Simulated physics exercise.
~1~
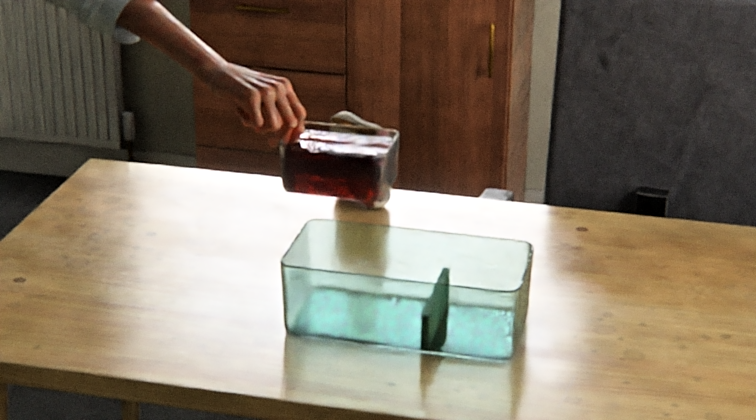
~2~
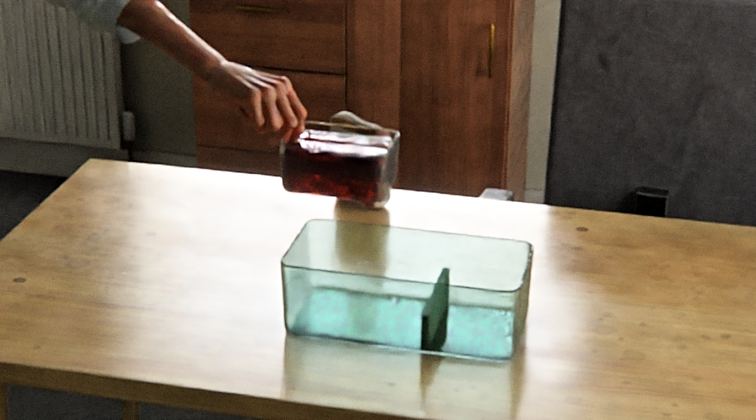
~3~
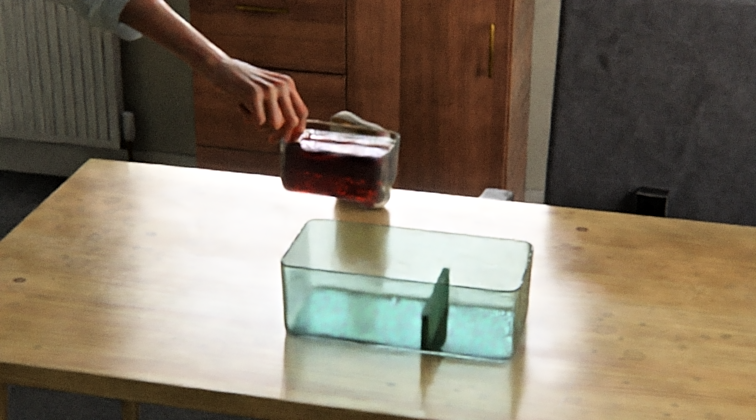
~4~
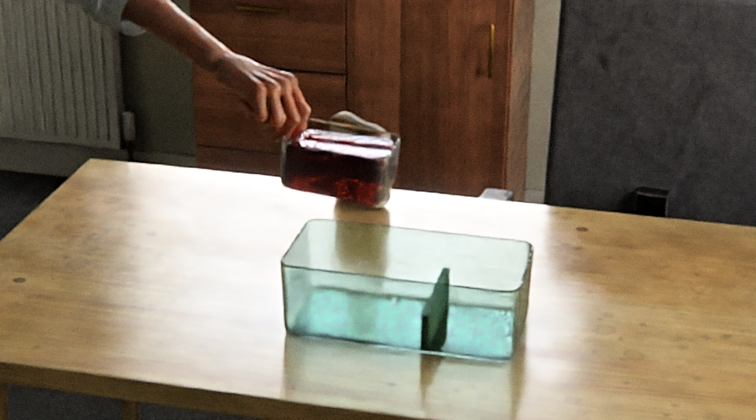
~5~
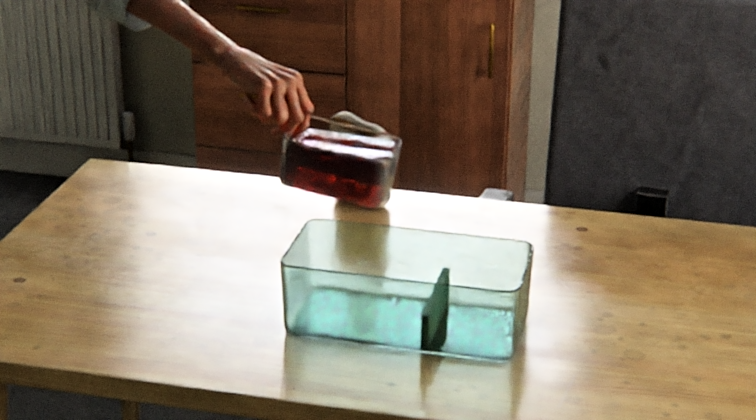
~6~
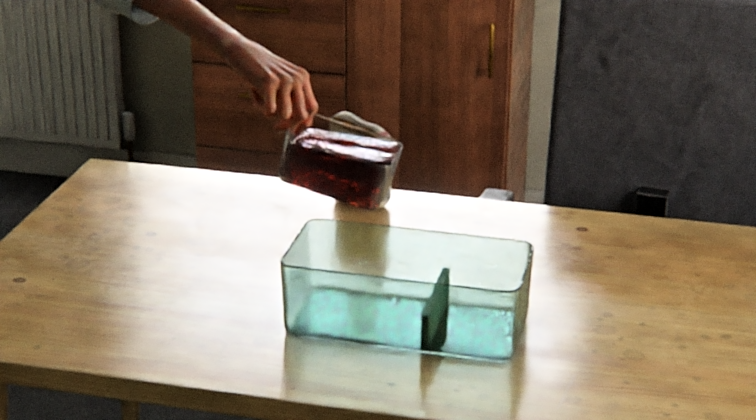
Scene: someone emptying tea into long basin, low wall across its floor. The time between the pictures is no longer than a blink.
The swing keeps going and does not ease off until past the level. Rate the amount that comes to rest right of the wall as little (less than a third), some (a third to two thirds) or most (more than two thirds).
Some.
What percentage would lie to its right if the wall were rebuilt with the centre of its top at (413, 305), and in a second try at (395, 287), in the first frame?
Case 1: 65 %; case 2: 80 %.
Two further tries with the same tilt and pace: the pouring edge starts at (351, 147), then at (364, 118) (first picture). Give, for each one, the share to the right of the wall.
It works out to around 5 % and then around 5 %.
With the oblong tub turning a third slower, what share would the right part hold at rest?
About 55 per cent.
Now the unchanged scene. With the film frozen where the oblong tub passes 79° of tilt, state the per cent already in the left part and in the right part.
Left part close to 5 in a hundred, right part close to 20.
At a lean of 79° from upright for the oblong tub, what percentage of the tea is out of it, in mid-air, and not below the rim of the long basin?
It's close to 40 per cent.
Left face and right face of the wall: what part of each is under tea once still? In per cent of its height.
I'd put the left at about 20 and the right at about 40.
A moment on, the oblong tub is tipped on its side and 34 per cent is still to pour, 6 is left of the wall and 19 right of it.
Next, the oblong tub is tipped right over and 4 per cent is still to pour, 46 is left of the wall and 46 right of it.
Then the oblong tub is tipped right over and 0 per cent is still to pour, 53 is left of the wall and 45 right of it.
Later the oblong tub is tipped right over and 0 per cent is still to pour, 53 is left of the wall and 45 right of it.
In the end 53 per cent lies left of the wall, 45 right of it and 1 outside.
